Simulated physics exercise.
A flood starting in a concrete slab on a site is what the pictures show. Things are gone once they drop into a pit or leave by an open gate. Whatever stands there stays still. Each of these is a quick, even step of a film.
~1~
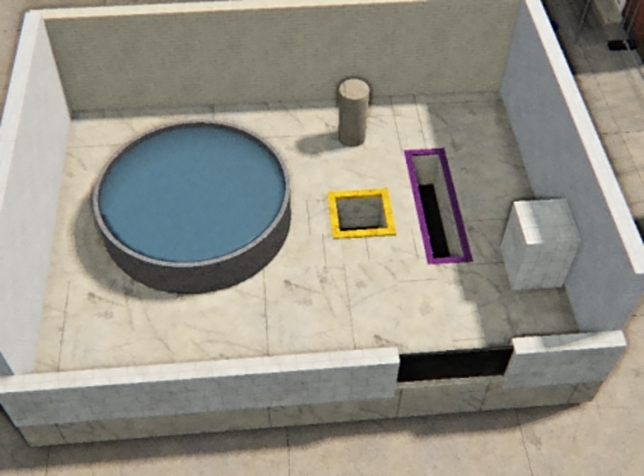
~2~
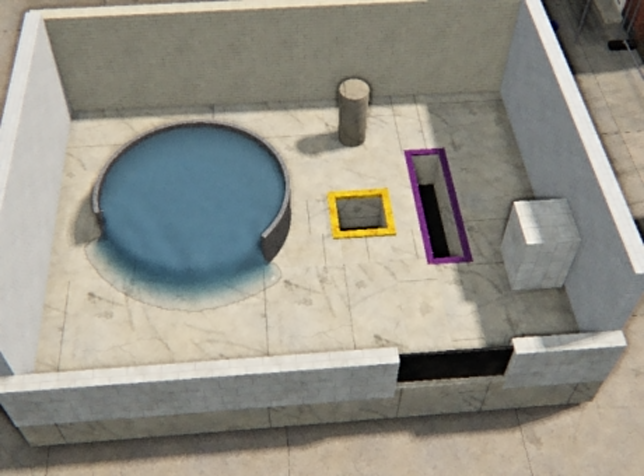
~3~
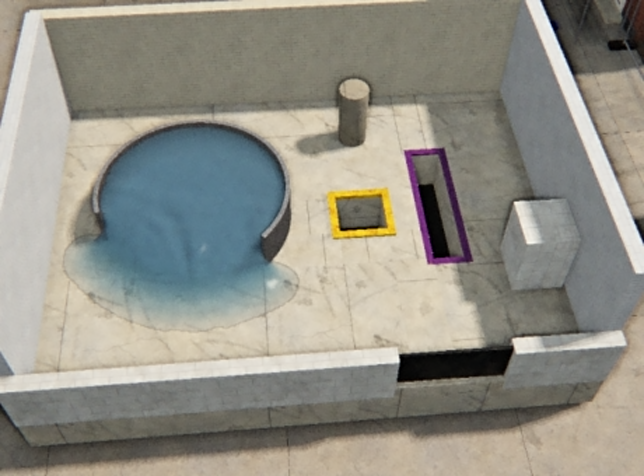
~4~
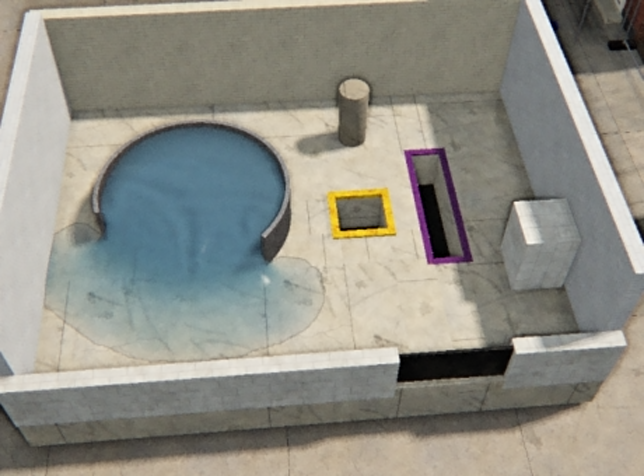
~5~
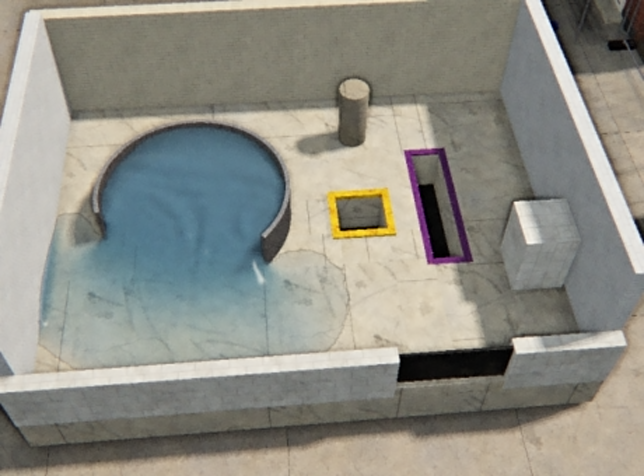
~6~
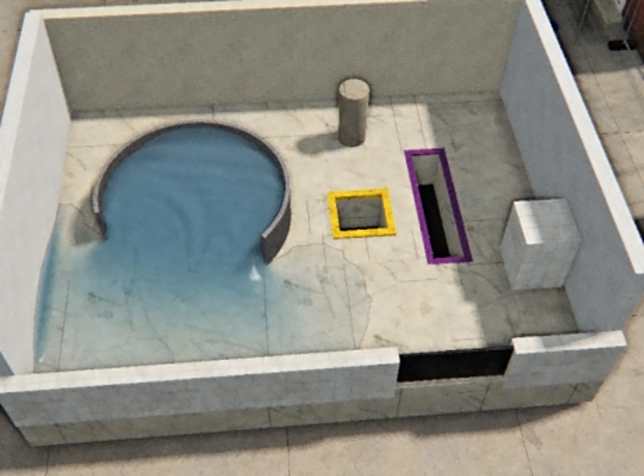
The clip shows a round pool of still blue water in a walled concrete enclosure; the near side of its rim opens, and water pours out, spreading across the floor to the left and front walls and toward the right.
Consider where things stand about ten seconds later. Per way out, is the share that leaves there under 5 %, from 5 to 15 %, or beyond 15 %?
In order: The gate ends up low - beneath five per cent, the purple pit ends up high - past fifteen per cent, the yellow pit ends up low - beneath five per cent.
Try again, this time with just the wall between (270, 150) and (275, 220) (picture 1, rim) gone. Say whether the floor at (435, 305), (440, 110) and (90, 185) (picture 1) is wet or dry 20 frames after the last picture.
Result, in sequence: Inundated; inundated; untouched by the flood.
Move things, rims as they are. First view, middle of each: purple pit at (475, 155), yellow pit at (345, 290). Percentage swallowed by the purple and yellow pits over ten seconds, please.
Looks like purple collects 12 percent and yellow collects 12 percent.
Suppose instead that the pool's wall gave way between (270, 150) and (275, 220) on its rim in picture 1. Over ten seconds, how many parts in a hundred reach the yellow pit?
Share to the yellow pit: 35 in a hundred.
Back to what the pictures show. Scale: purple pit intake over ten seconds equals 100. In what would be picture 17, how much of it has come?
I make it 0 per cent.
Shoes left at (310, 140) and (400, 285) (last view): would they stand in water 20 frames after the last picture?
First spot spared; second spot swamped.
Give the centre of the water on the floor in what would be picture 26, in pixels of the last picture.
Centre of the water: Near (216, 287).
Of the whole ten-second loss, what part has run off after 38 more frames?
Near 30 in a hundred, I reckon.
A moment on, water covers 30 % of the floor; the gate 0 %, the purple pit 0 %, the yellow pit 0 %.
Next, water covers 40 % of the floor; the gate 0 %, the purple pit 0 %, the yellow pit 0 %.
Then, water covers 60 % of the floor; the gate 0 %, the purple pit 1 %, the yellow pit 0 %.
Later, water covers 85 % of the floor; the gate 0 %, the purple pit 7 %, the yellow pit 0 %.
In the end, water covers 100 % of the floor; the gate 0 %, the purple pit 23 %, the yellow pit 1 %.
